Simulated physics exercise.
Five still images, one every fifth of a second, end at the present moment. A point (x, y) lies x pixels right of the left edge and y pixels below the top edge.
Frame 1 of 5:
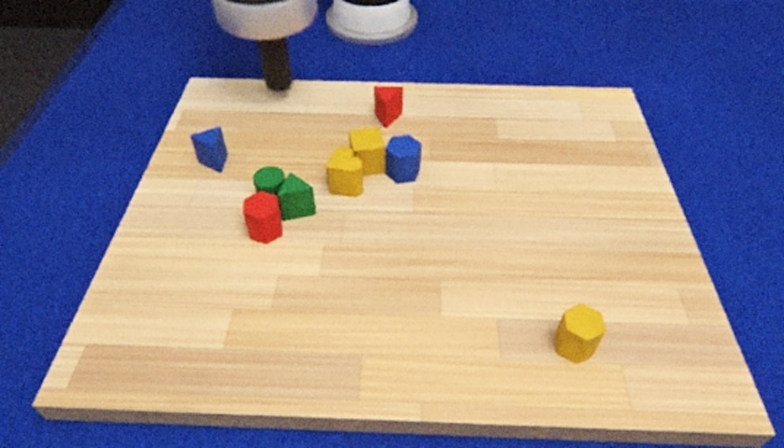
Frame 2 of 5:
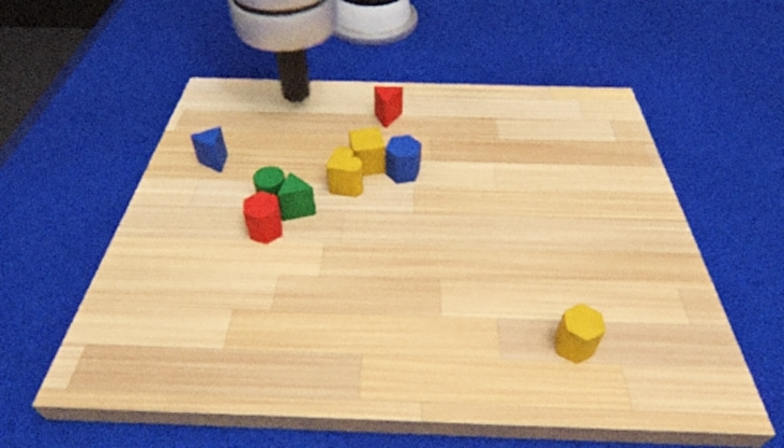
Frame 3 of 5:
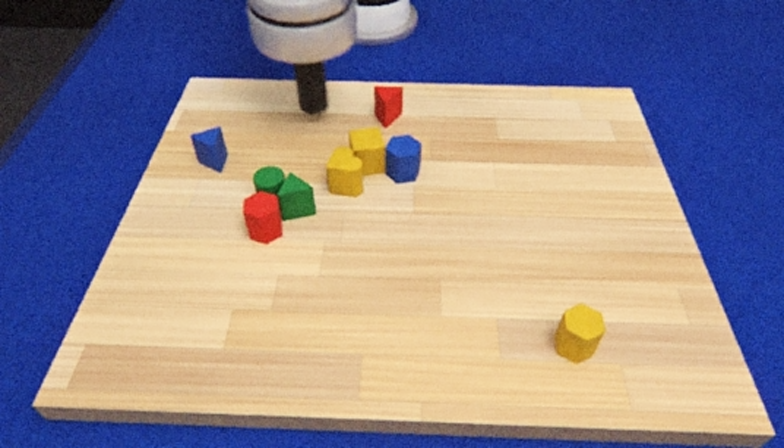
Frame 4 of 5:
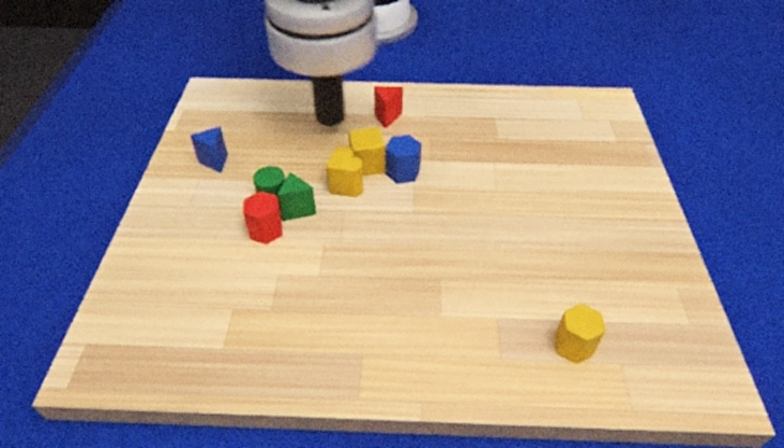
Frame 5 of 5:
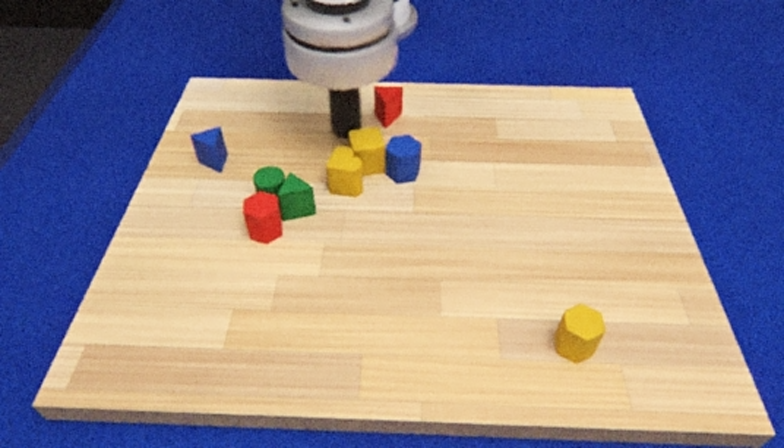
A robotic arm with a dark cylindrical tip moves right and toward the viewer over a wooden board, nearing two yellow blocks beside a blue one, while the red, green, blue and yellow blocks all stay still.
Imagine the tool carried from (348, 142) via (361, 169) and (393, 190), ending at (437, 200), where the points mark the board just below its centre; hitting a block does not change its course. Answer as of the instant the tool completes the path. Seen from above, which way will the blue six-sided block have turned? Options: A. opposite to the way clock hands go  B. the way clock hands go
A
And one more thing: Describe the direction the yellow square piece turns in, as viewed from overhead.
From above, the turn goes clockwise.
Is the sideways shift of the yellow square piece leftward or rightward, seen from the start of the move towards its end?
Picture yourself facing from the start of the path to its end: The yellow square piece moves off to your right.
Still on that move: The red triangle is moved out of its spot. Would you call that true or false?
False.
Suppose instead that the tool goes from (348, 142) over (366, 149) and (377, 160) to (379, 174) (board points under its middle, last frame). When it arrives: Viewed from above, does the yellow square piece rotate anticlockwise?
I'd say no.
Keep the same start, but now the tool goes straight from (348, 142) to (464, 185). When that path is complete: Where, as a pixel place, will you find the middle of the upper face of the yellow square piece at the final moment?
About (373, 150).
On the path given first. One third of the way, tool (361, 157); yellow heart-shaped block (343, 161); yellow square piece (380, 159), turned 20° anticlockwise; blue six-sided block (410, 148), turned 30° anticlockwise.
Two thirds of the way, tool (394, 178); yellow heart-shaped block (343, 162); yellow square piece (410, 184); blue six-sided block (419, 149), turned 60° anticlockwise.
At the end, tool (438, 189); yellow heart-shaped block (343, 162); yellow square piece (424, 196), turned 20° clockwise; red triangle in place; blue six-sided block (426, 148), turned 85° anticlockwise.
